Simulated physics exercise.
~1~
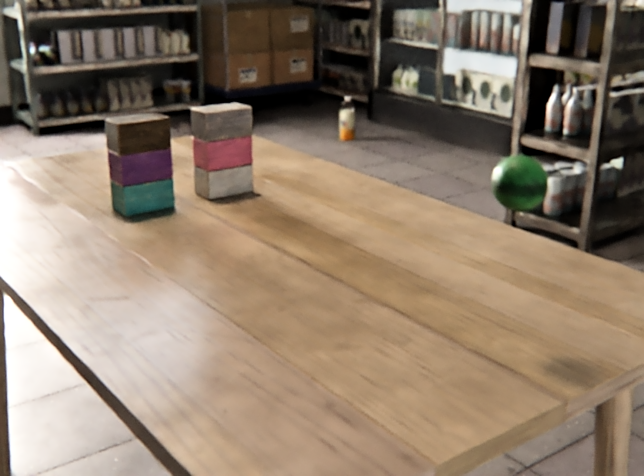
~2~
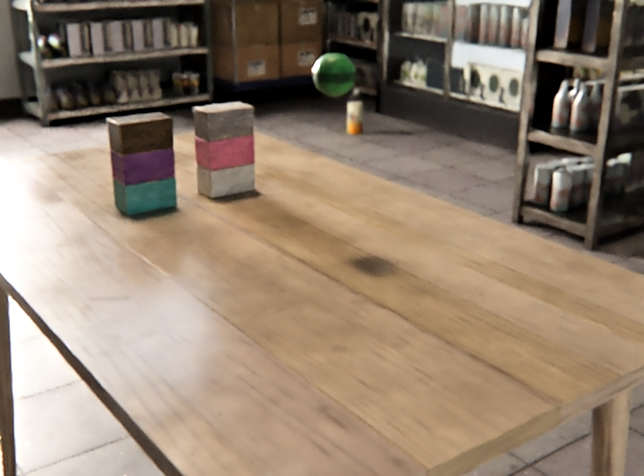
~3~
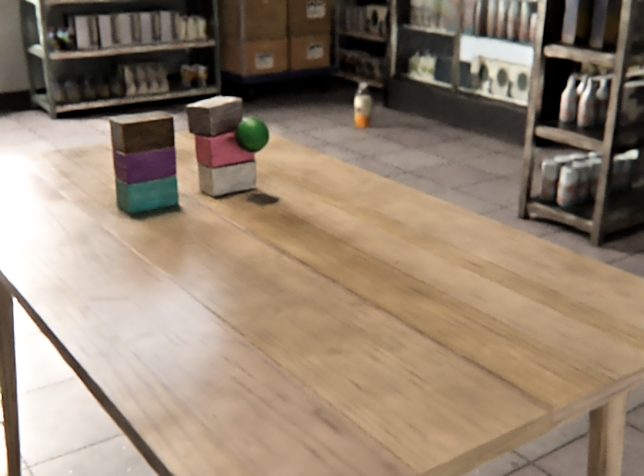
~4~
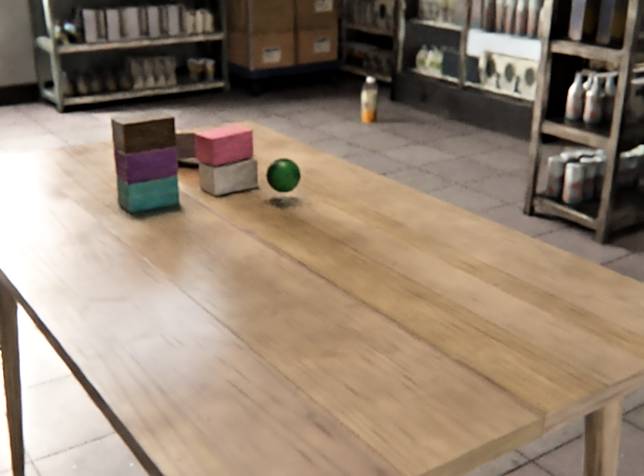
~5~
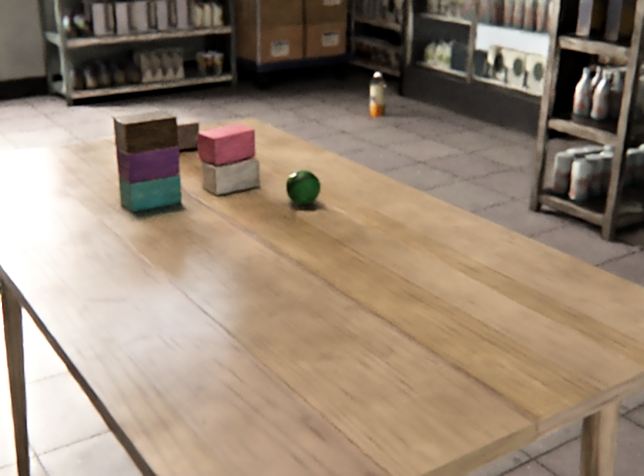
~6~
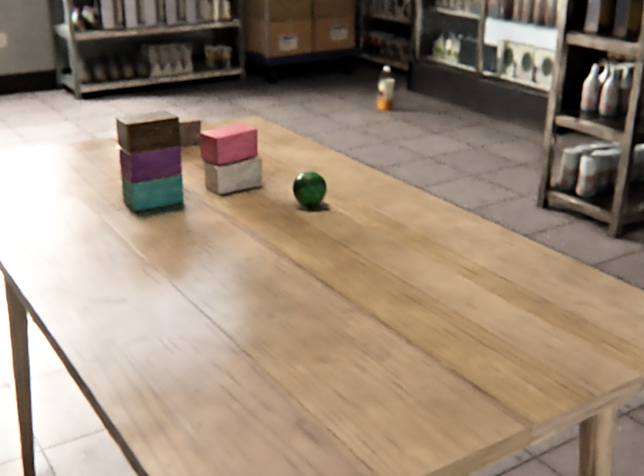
A green ball flies left, knocks the grey block off its stack, and settles nearby.
